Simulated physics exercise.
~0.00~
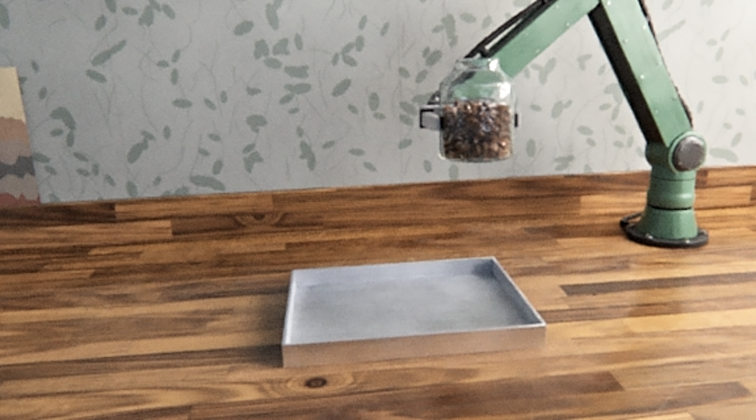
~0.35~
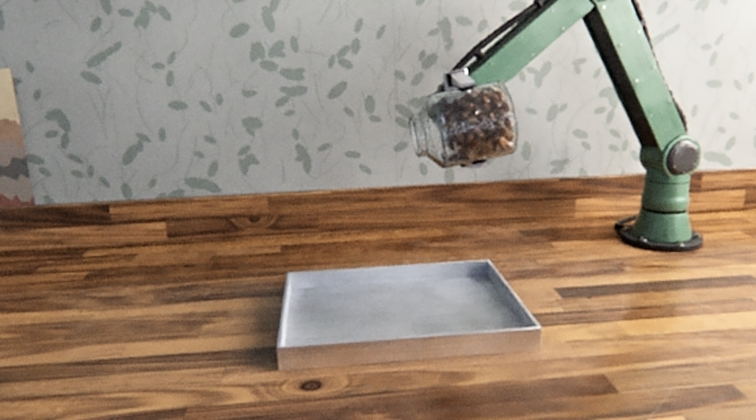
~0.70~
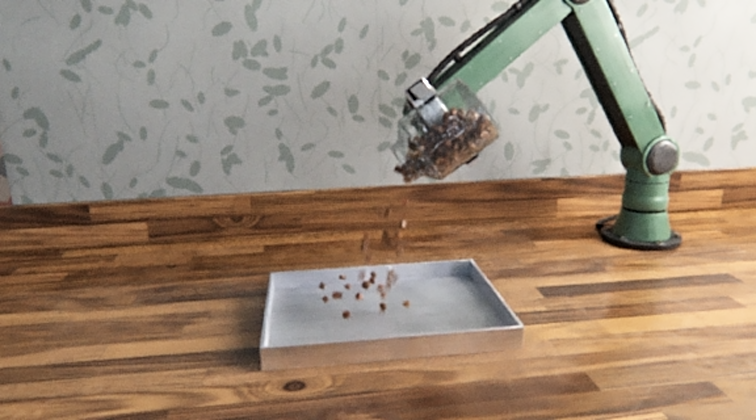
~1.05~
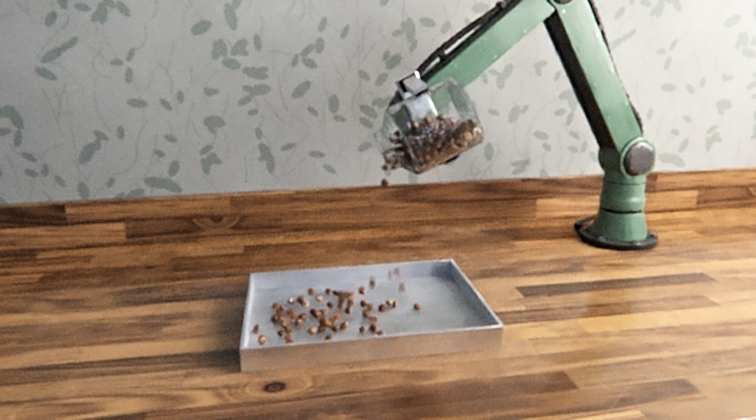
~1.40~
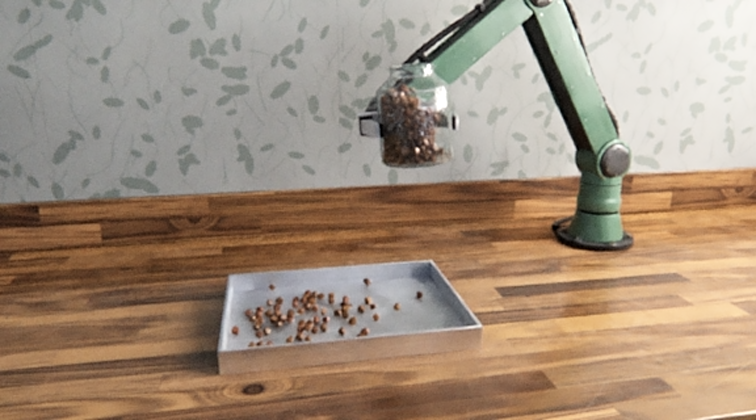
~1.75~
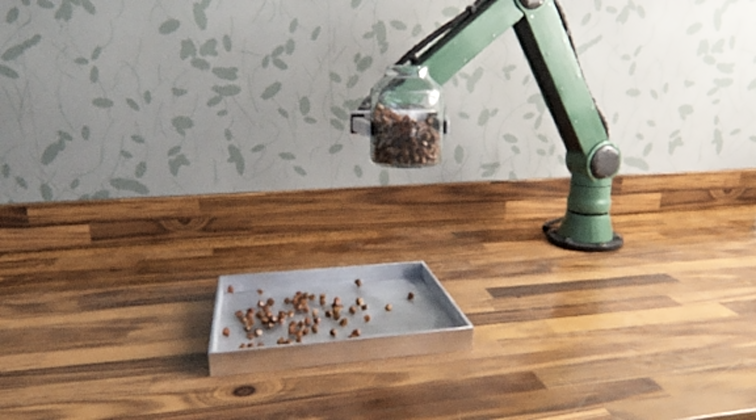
On a wooden counter against leaf-patterned wallpaper, a green robotic arm tipped a glass jar of small brown pellets over a shallow grey tray, spilling some into it, then turned the jar upright again with most of the pellets still inside.
